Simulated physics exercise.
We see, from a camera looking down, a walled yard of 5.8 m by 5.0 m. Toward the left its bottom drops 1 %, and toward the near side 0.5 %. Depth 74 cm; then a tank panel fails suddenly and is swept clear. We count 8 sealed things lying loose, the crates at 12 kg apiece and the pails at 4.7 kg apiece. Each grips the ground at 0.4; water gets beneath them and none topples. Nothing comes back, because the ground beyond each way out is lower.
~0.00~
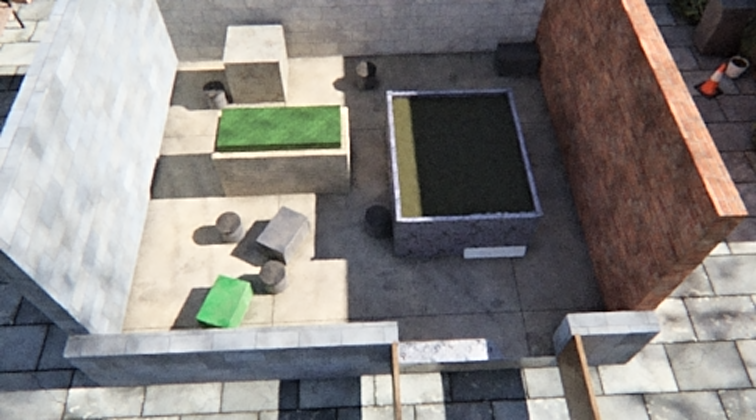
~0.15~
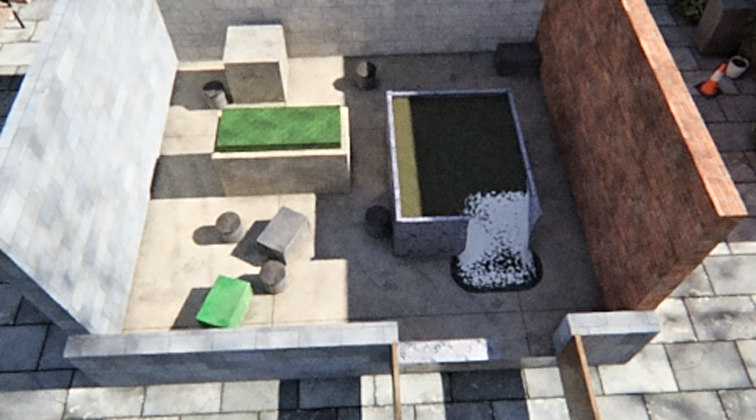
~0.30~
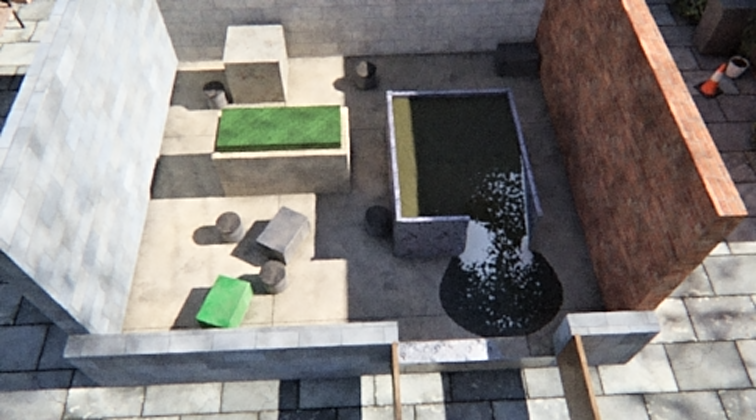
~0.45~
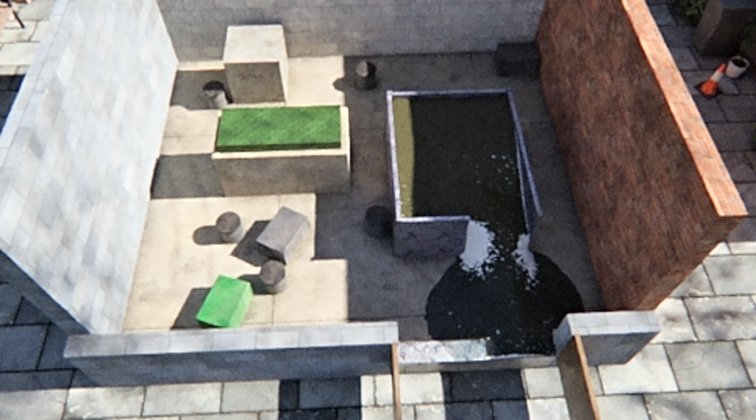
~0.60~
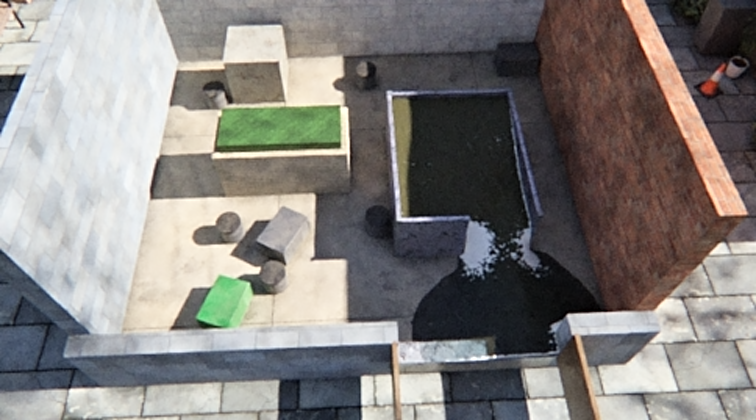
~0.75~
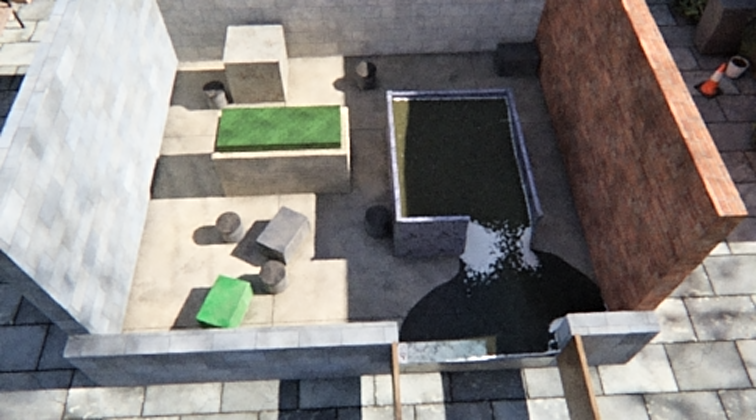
Dark water poured out through the near side of a raised tank in a walled yard and spread across the paving to the low front wall, while the crates and pails nearby stayed still.
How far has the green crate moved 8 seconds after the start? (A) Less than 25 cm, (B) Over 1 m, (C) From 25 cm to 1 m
Option A: Less than 25 cm.
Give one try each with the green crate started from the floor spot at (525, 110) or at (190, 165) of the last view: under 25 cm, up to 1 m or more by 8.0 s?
In turn: It travels far; it barely shifts.
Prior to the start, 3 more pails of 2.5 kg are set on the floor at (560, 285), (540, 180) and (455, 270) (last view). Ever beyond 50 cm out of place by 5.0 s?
Going through them in the order asked, they come out clear of the mark, clear of the mark and clear of the mark.
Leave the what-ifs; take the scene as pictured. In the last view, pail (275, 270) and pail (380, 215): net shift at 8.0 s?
In that order: 0 cm, 0 cm.
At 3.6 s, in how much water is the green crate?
Roughly 0 cm deep.
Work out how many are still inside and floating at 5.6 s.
0 at that moment.
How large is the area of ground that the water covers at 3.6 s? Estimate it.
Somewhere about 10.5 m2, give or take.
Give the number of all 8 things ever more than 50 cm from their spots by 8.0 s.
The number is 1.
After 1.6 s the green crate is near (223, 300), 0.0 m from its start, aground; 0 of 8 are out; 0 afloat.
After 3.6 s the green crate is near (223, 300), 0.0 m from its start, aground; 0 of 8 are out; 1 afloat.
After 5.6 s the green crate is near (223, 300), 0.0 m from its start, aground; 0 of 8 are out; 0 afloat.
After 8.0 s the green crate is near (223, 300), 0.0 m from its start, aground; 0 of 8 are out; 0 afloat.
